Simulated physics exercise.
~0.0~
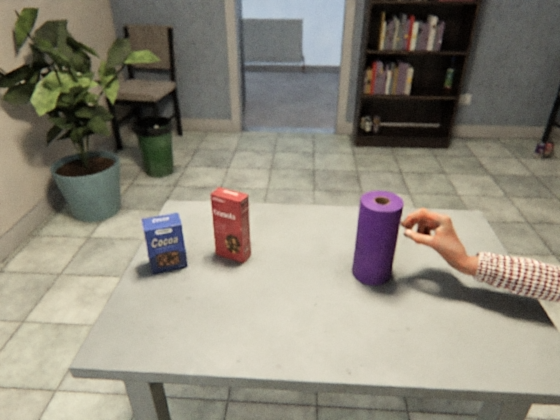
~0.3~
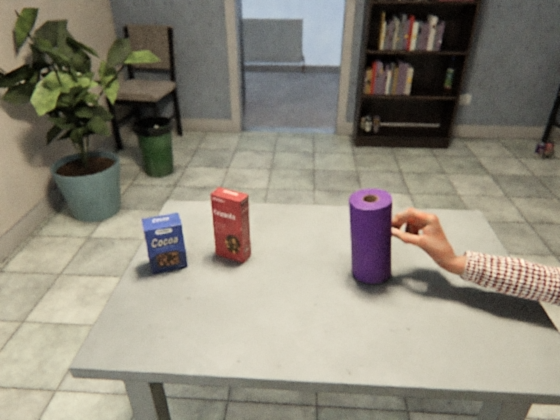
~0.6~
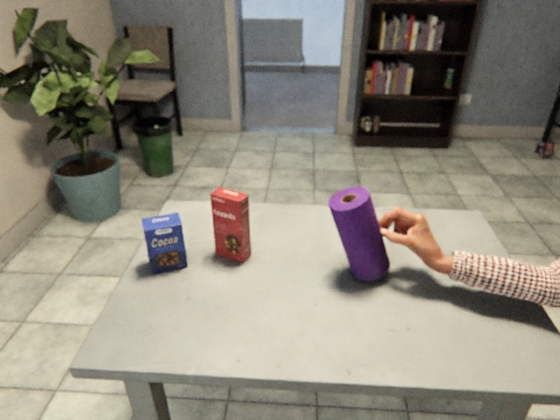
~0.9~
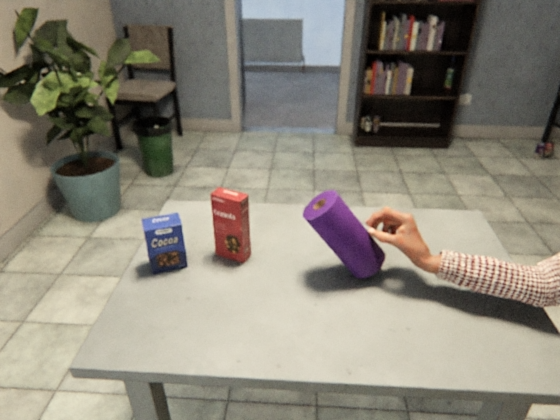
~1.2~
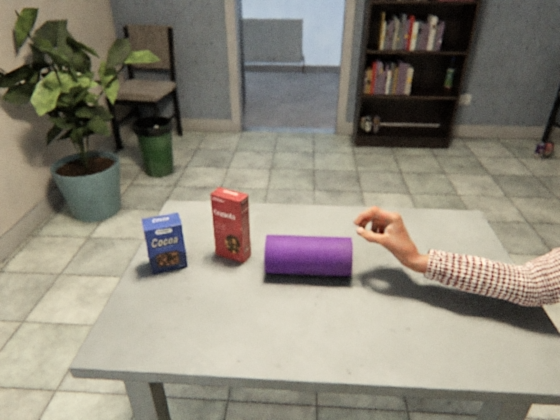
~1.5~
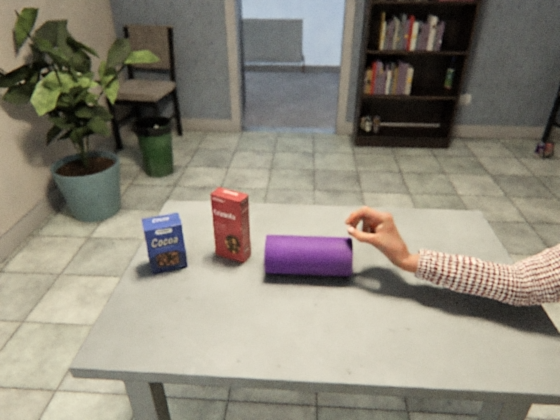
A hand in a checkered sleeve pushes an upright purple roll leftward on a grey table, tilting it until it topples onto its side, where it stays lying near a red packet and a blue cocoa packet that both remain standing.
